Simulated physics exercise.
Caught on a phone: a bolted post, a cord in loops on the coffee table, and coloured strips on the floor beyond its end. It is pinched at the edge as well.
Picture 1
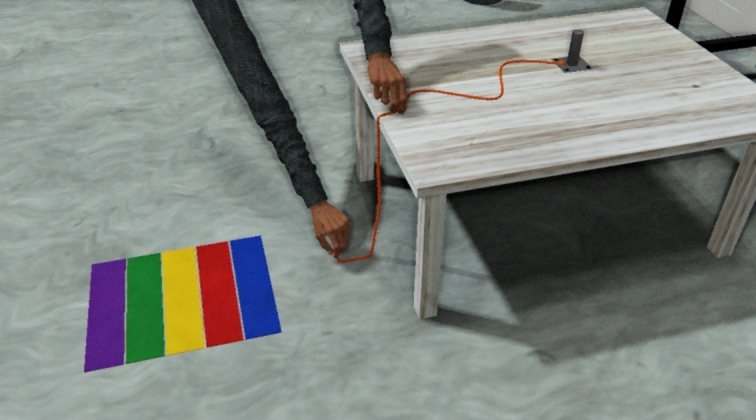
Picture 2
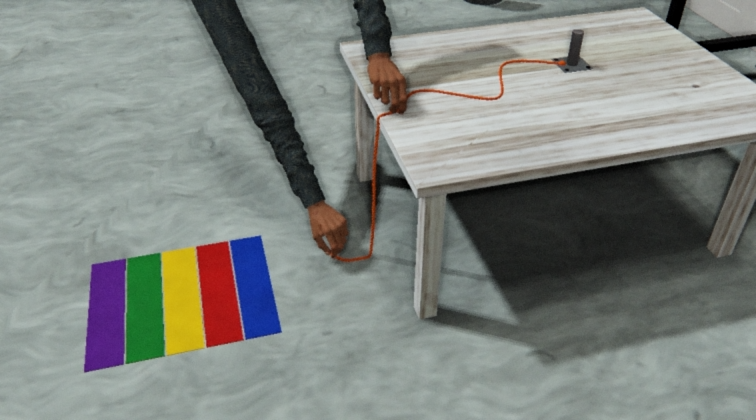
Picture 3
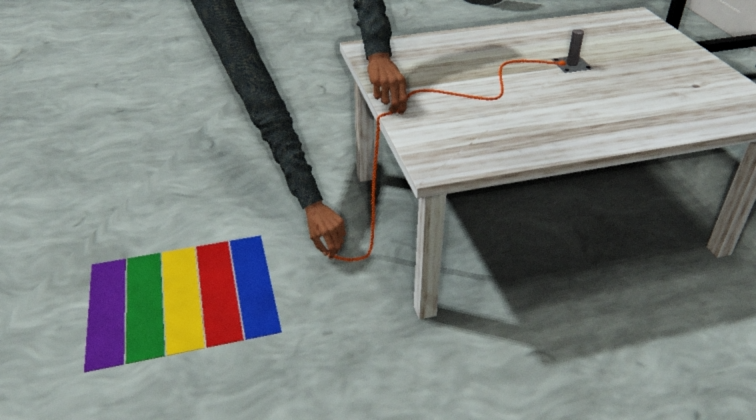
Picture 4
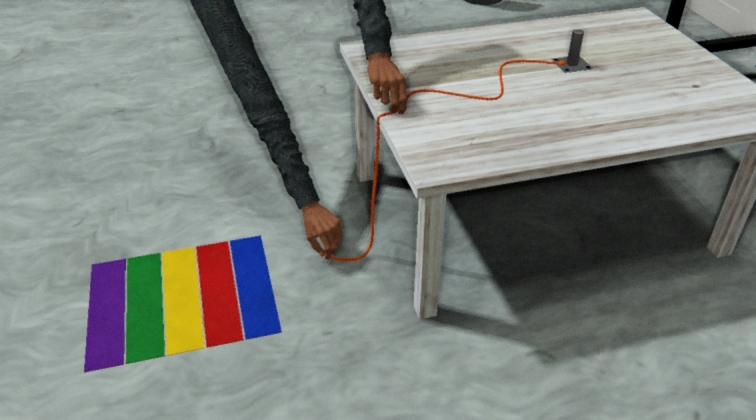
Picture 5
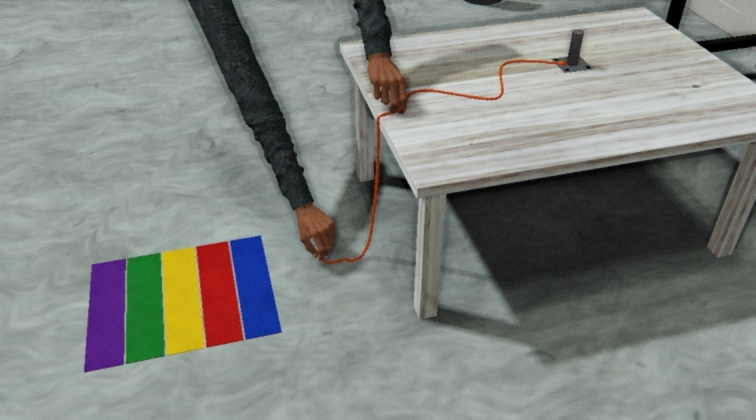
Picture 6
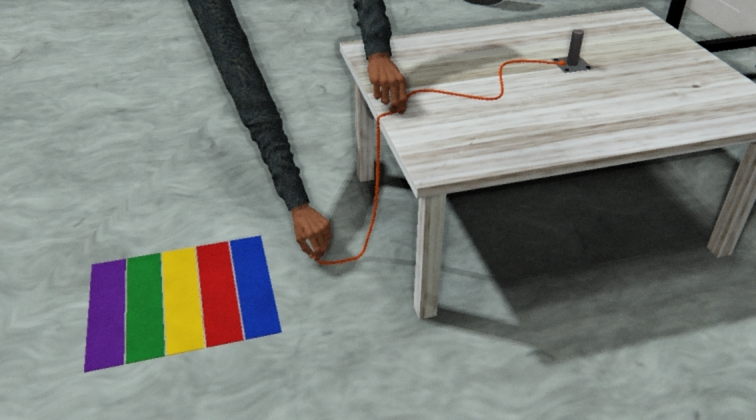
Beside a pale wooden table, one hand pressed an orange cord against the edge while another, low near the floor, drew its end slightly left, toward the side where the coloured strips lay.
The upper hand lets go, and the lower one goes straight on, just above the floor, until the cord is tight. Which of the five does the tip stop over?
It halts on the green strip.
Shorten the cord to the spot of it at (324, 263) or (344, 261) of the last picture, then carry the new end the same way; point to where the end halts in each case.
The places are (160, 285) and (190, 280).
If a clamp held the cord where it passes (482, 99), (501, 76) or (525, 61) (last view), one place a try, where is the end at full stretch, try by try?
About (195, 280), (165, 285) and (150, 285).
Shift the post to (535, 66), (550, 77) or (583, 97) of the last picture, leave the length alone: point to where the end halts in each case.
In that order: (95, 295), (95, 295) and (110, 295).
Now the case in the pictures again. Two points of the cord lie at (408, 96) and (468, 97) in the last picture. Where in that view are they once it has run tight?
About (363, 123), and the other about (422, 99).
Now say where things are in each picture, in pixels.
End (334, 254); blue (260, 316); red (222, 324); yellow (184, 331); green (145, 339); purple (105, 347), in the first frame.
End (331, 254); cord through (530, 61) (502, 88) (441, 92) (388, 114) (374, 180) (372, 243), in the second frame.
End (329, 255), in the third frame.
End (325, 255); cord through (530, 61) (502, 88) (441, 92) (388, 114) (375, 180) (371, 243), in the fourth frame.
End (319, 256), in the fifth frame.
End (315, 257); cord through (530, 61) (502, 88) (441, 92) (388, 114) (377, 179) (366, 243), in the sixth frame.
A little later, end near (207, 277); over red.
Next, end near (165, 284); over yellow.
When it is tight, end near (141, 289); over green. Over green.
